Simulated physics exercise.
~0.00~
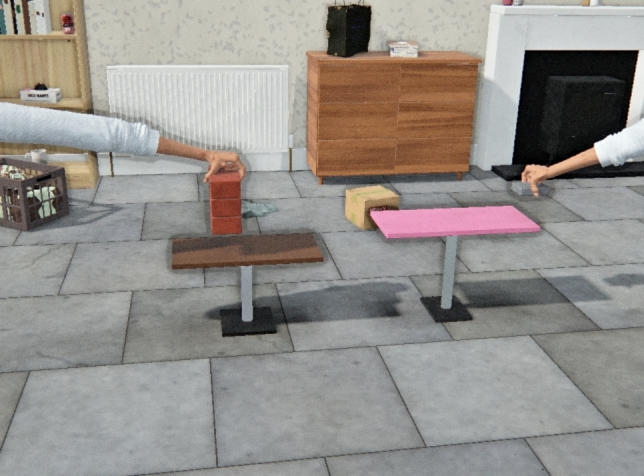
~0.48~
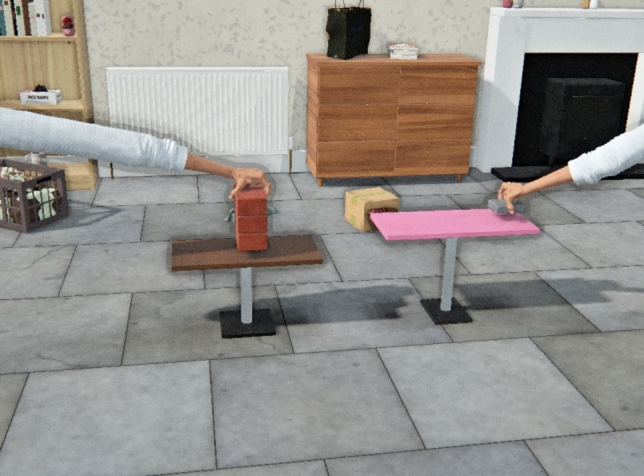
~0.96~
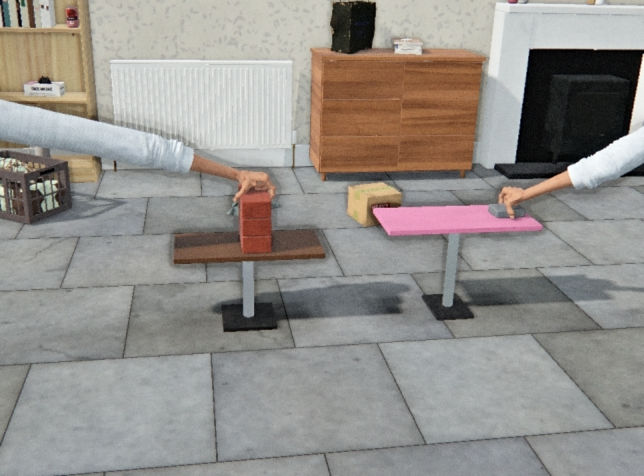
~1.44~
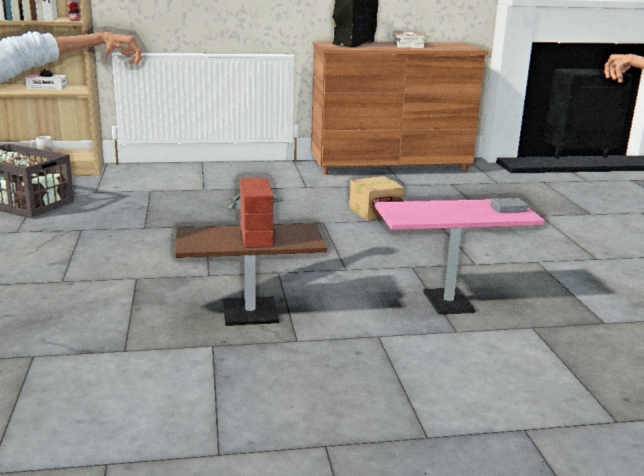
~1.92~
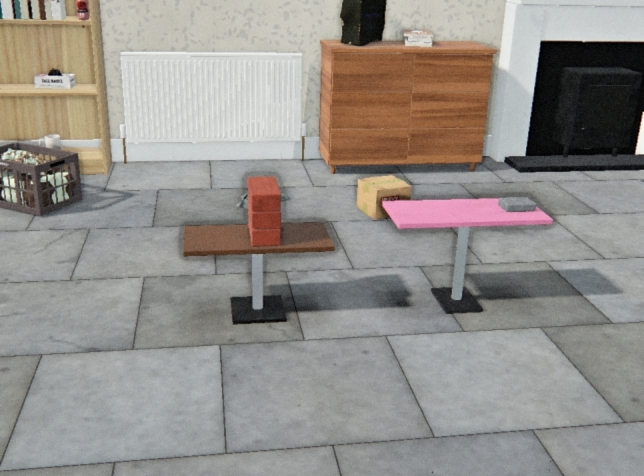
Two hands set red bricks and a grey sponge on two stands, which stay steady.
